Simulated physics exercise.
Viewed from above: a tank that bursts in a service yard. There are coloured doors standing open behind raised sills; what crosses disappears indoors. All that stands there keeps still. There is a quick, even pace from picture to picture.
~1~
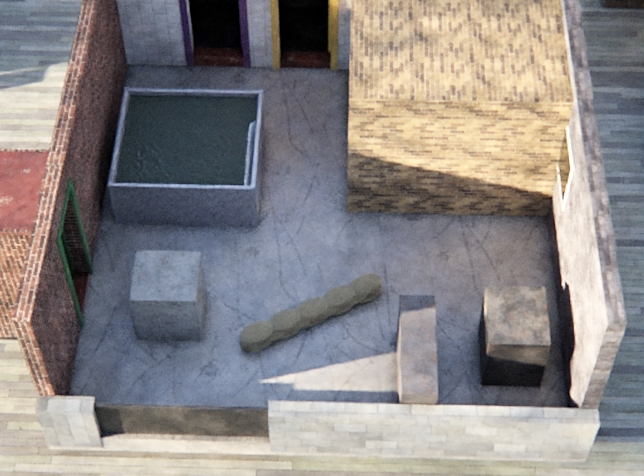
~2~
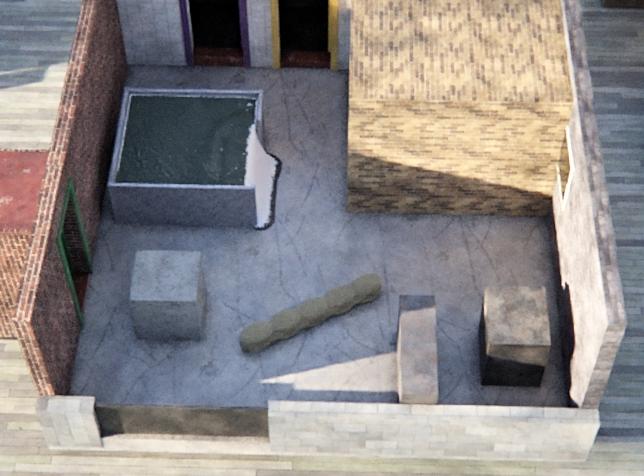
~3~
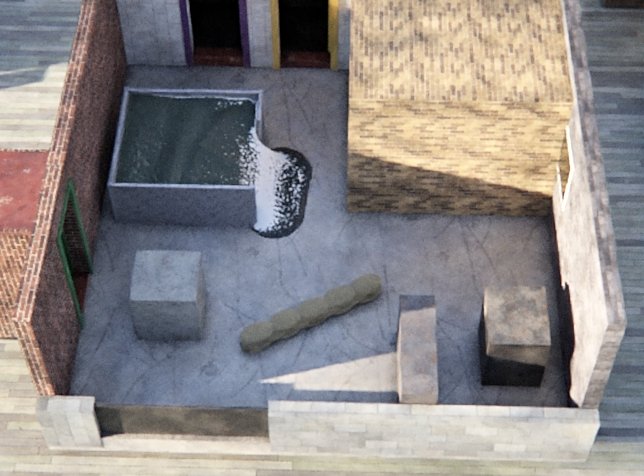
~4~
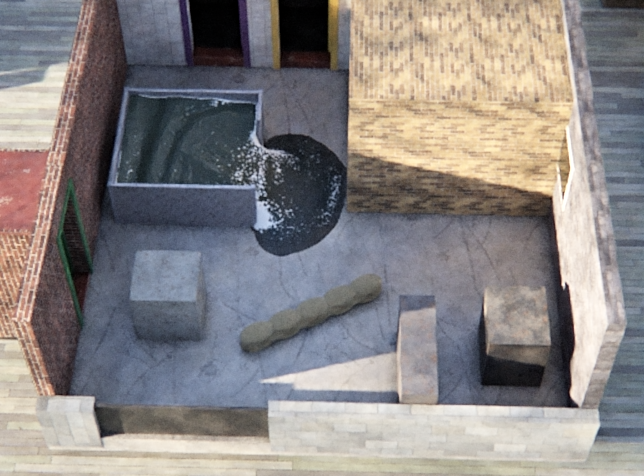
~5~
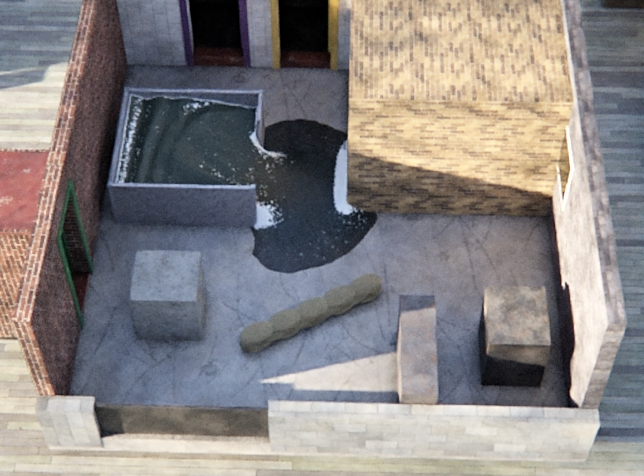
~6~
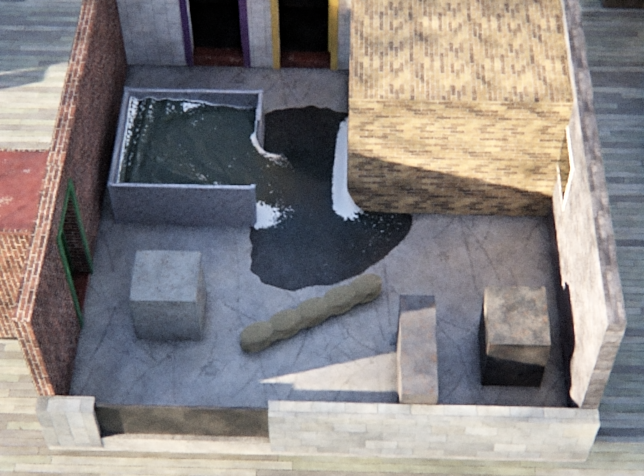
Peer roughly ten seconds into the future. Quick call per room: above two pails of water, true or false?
Green door: False; yellow door: True; purple door: False.
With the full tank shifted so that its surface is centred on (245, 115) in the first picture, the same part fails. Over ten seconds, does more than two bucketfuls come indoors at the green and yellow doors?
Checked in turn, the green door goes past the limit; the yellow door goes past the limit.
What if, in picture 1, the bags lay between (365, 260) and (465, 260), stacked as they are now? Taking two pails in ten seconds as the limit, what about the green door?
The green one tops it.
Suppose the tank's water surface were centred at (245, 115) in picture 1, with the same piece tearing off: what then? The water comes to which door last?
The door you want is the one in green.
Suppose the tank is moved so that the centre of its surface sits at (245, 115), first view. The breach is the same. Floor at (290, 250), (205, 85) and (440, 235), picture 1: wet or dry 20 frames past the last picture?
First one gets inundated, next one gets inundated, last one stays unwetted.
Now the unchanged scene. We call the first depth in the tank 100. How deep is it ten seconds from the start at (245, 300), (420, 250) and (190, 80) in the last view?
Around 12, 10 and 14 %.
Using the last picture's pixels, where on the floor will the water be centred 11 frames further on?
It's close to (278, 194).
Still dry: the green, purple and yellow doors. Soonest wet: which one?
The one in yellow.
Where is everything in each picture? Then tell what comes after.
In the first frame, still water in the water tank at (188, 140).
In the second frame, the front is at (257, 228), out from the gap at (256, 179).
In the third frame, water pours out at (256, 179) and has run to (291, 229).
In the fourth frame, the front is at (341, 170), out from the gap at (256, 180).
In the fifth frame, the front is at (370, 222), out from the gap at (256, 181).
In the sixth frame, the front is at (404, 228), out from the gap at (256, 181).
A moment on, water covers 30 % of the floor; the green door not reached, the yellow door wet at the sill, nothing in, the purple door not reached.
Next, water covers 50 % of the floor; the green door not reached, the yellow door over two buckets in, the purple door wet at the sill, nothing in.
Then, water covers 70 % of the floor; the green door not reached, the yellow door far over two buckets in, the purple door wet at the sill, nothing in.
Later, water covers 90 % of the floor; the green door wet at the sill, nothing in, the yellow door far over two buckets in, the purple door wet at the sill, nothing in.
In the end, water covers 95 % of the floor; the green door wet at the sill, nothing in, the yellow door far over two buckets in, the purple door wet at the sill, nothing in.
